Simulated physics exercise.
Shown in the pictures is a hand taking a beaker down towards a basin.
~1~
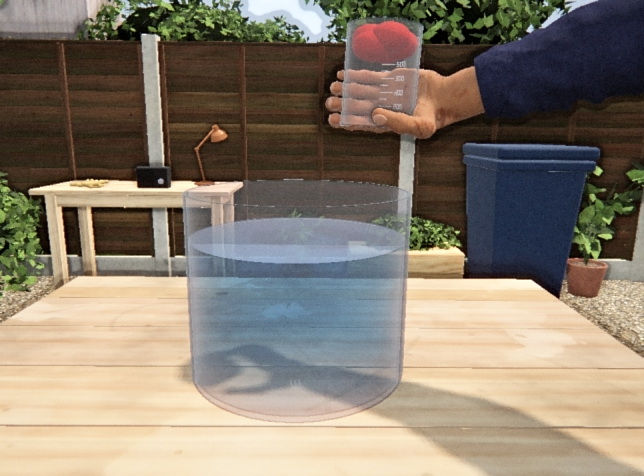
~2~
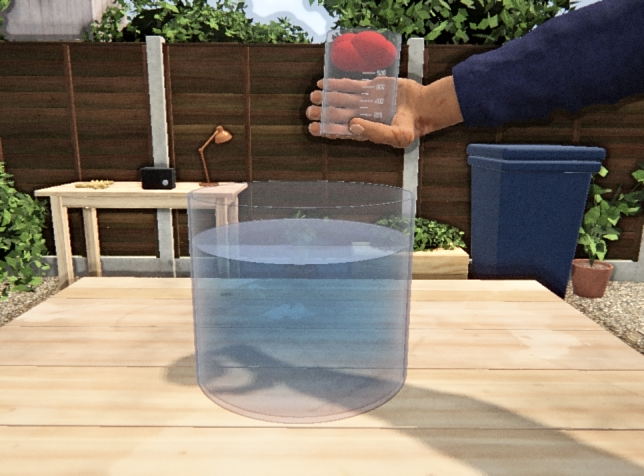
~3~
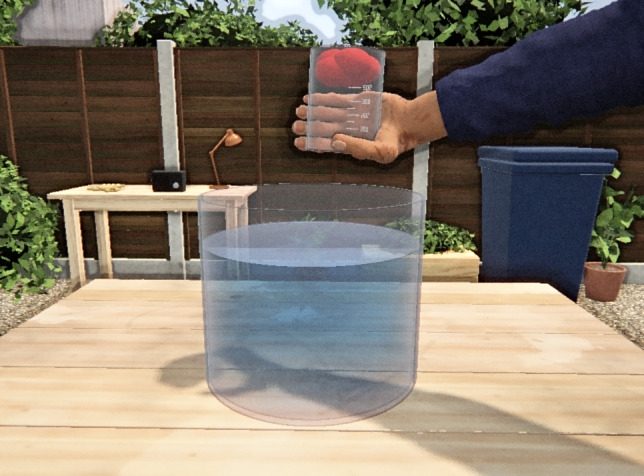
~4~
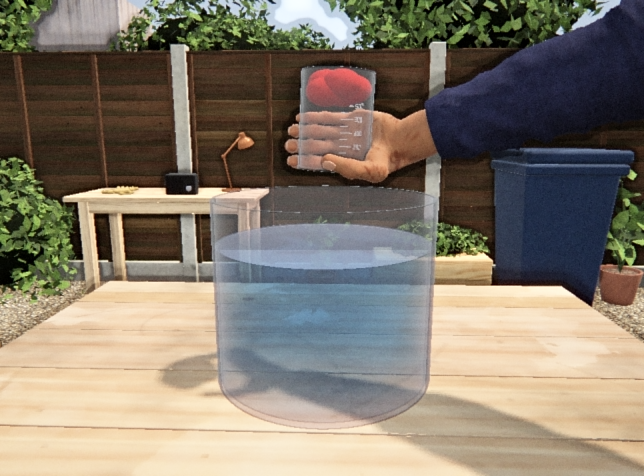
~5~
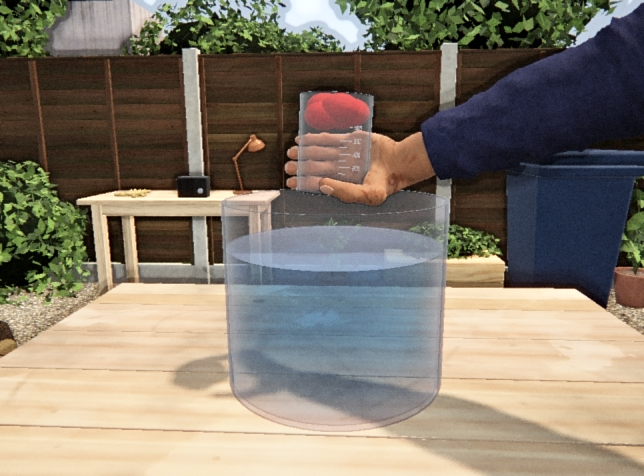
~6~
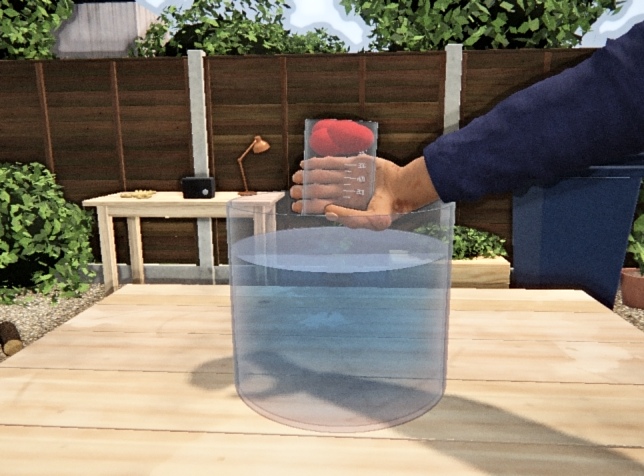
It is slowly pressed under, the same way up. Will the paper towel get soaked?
No, the paper towel stays dry.
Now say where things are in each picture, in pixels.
In the first picture, beaker (381, 79) mouth down; above the basin.
In the second picture, beaker (360, 88) mouth down; paper towel (362, 51); coming down.
In the third picture, beaker (345, 103) mouth down; lower.
In the fourth picture, beaker (336, 123) mouth down; paper towel (338, 86); lower still.
In the fifth picture, beaker (334, 145) mouth down; close to the surface.
In the sixth picture, beaker (339, 171) mouth down; paper towel (341, 136); just over the surface.
Next, the beaker enters the water.
After that, air is trapped inside and holds the level down.
Finally, the beaker is under, still full of air, and the paper towel is dry.
